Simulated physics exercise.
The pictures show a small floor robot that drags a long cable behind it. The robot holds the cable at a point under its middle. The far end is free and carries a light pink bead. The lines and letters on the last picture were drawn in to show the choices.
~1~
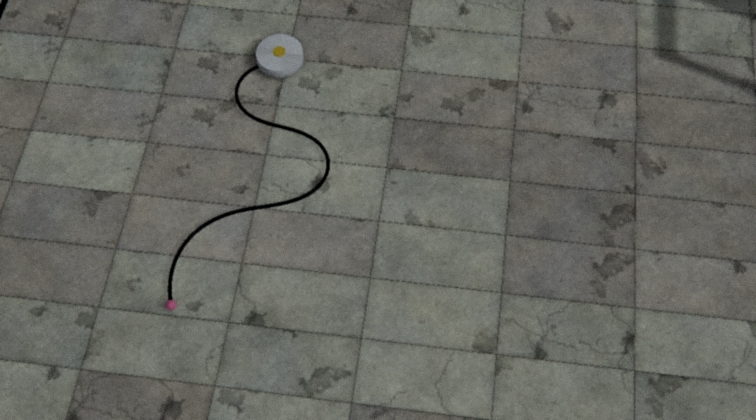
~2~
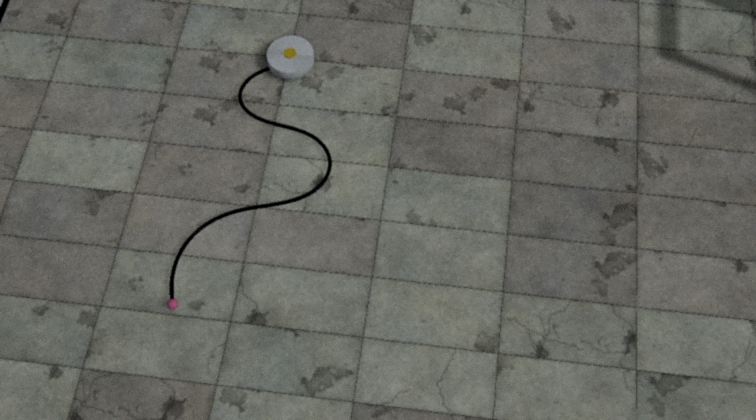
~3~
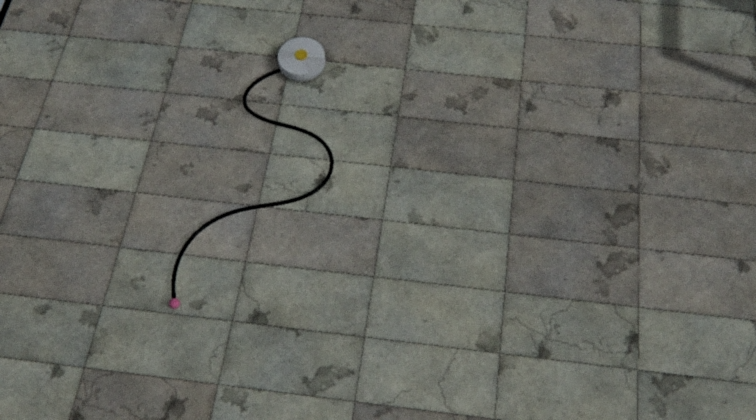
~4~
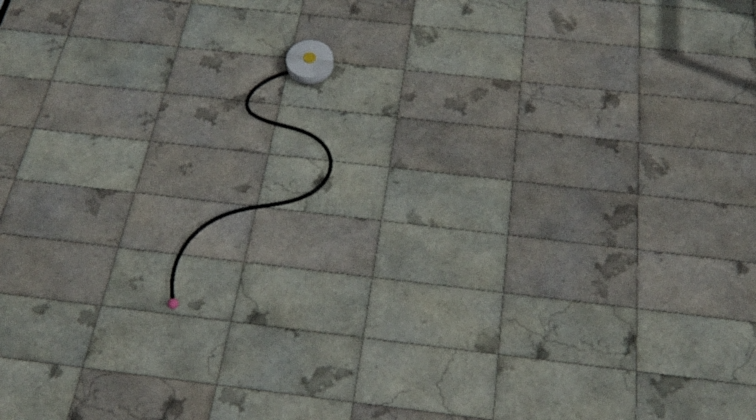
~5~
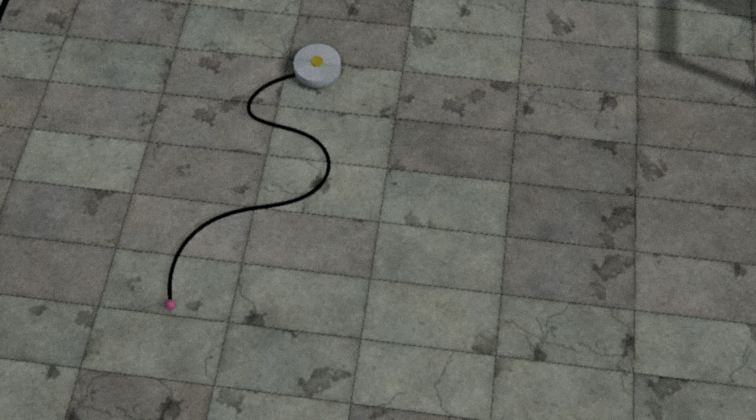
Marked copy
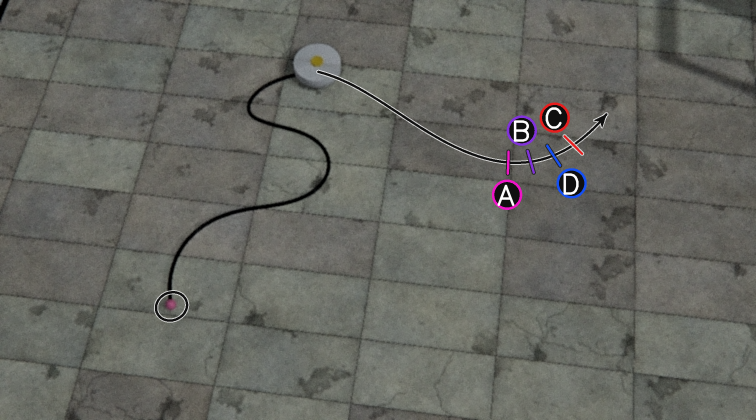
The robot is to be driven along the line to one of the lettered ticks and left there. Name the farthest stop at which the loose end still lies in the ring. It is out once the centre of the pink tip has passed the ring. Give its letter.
It can go as far as C.
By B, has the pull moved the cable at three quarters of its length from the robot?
By then, no.
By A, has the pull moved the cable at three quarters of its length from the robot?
By then, no.
On the marked copy, A at (508, 163); B at (531, 162); C at (573, 145); D at (554, 156); the ring at (171, 306); the route from (318, 72) via (463, 151) to (607, 114).
Following C. Soon after the start, robot (401, 110), middle of the cable (324, 182), free end (171, 305).
Later, robot (491, 155), middle of the cable (324, 182), free end (171, 305).
In the end, robot (575, 140), middle of the cable (350, 184), free end (170, 297); the free end is still in its ring.
As for the rest, A is safe but short; B is safe but short; D is safe but short.
